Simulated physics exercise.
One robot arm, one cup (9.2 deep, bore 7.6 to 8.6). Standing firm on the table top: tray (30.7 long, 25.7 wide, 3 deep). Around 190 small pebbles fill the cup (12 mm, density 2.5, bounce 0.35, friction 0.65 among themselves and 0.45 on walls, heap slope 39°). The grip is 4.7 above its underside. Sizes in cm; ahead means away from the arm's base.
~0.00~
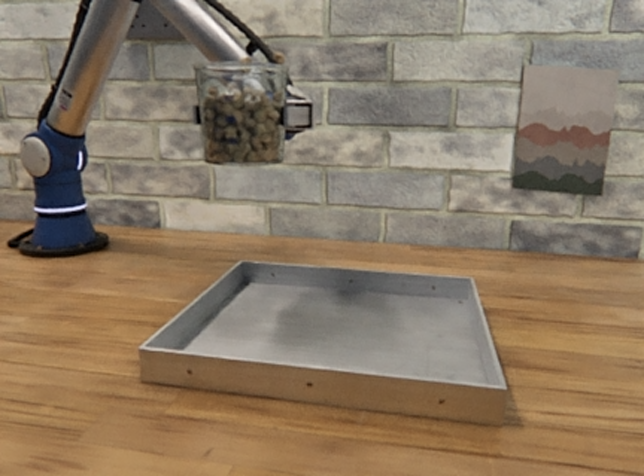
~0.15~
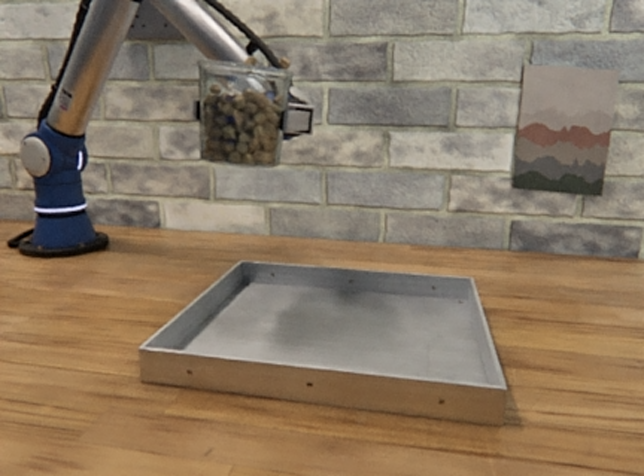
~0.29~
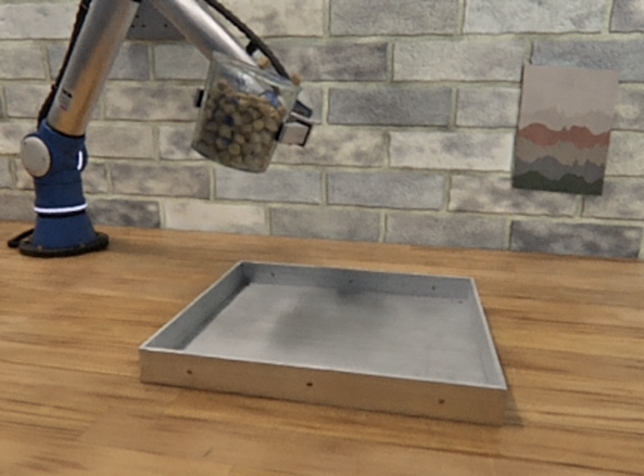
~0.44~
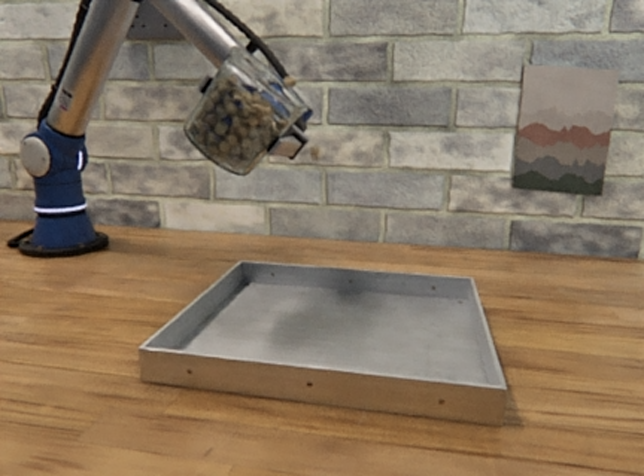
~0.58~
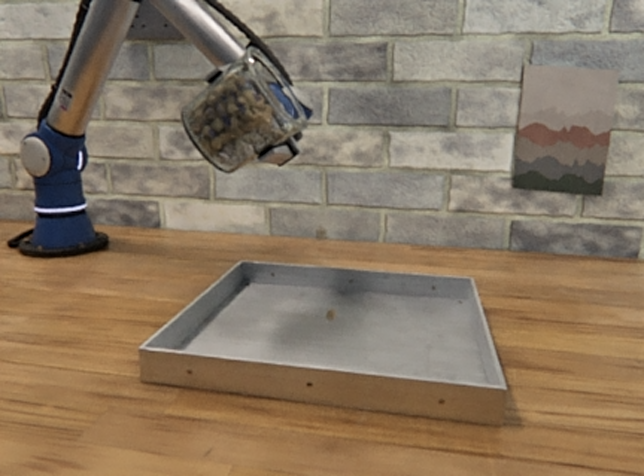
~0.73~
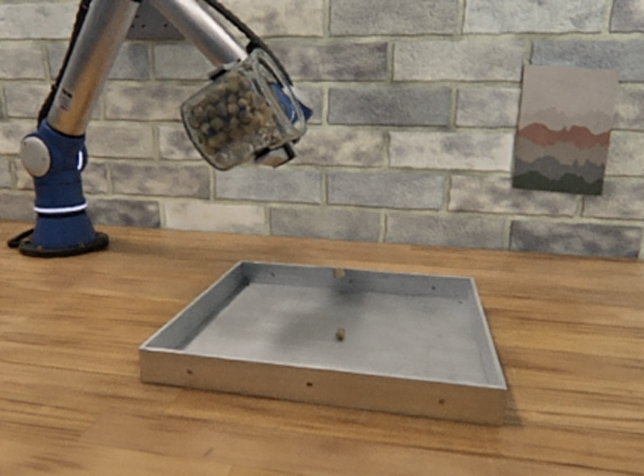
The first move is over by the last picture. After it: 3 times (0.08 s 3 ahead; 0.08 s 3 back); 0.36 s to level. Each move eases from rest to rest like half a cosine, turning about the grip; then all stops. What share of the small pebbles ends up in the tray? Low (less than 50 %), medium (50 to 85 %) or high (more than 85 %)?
Share in the tray: Low (less than 50 %).
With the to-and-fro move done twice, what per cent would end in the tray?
It would be near 20 per cent.
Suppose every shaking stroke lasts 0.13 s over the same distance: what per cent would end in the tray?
Then about 5 per cent.
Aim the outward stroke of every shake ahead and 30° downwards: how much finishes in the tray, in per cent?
About 10 per cent.
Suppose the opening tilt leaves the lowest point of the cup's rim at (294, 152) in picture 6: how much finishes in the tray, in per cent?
About 70 per cent.
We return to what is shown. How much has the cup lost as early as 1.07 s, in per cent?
About 20 per cent by then.
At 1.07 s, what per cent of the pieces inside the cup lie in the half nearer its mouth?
About 40 per cent.
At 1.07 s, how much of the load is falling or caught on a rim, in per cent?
Roughly 8 per cent.
After 1.07 s, tilted 61° forward, highest piece 26 above the table; 153 in the cup, 20 in the tray, 16 in flight or on a rim.
After 1.40 s, tilted 27° forward, highest piece 26 above the table; 139 in the cup, 47 in the tray, 3 in flight or on a rim.
After 1.77 s, level, highest piece 27 above the table; 139 in the cup, 50 in the tray.
After 2.82 s, level, highest piece 27 above the table; 139 in the cup, 50 in the tray.
At rest, 139 in the cup, 50 in the tray. That is 26 % in the tray.
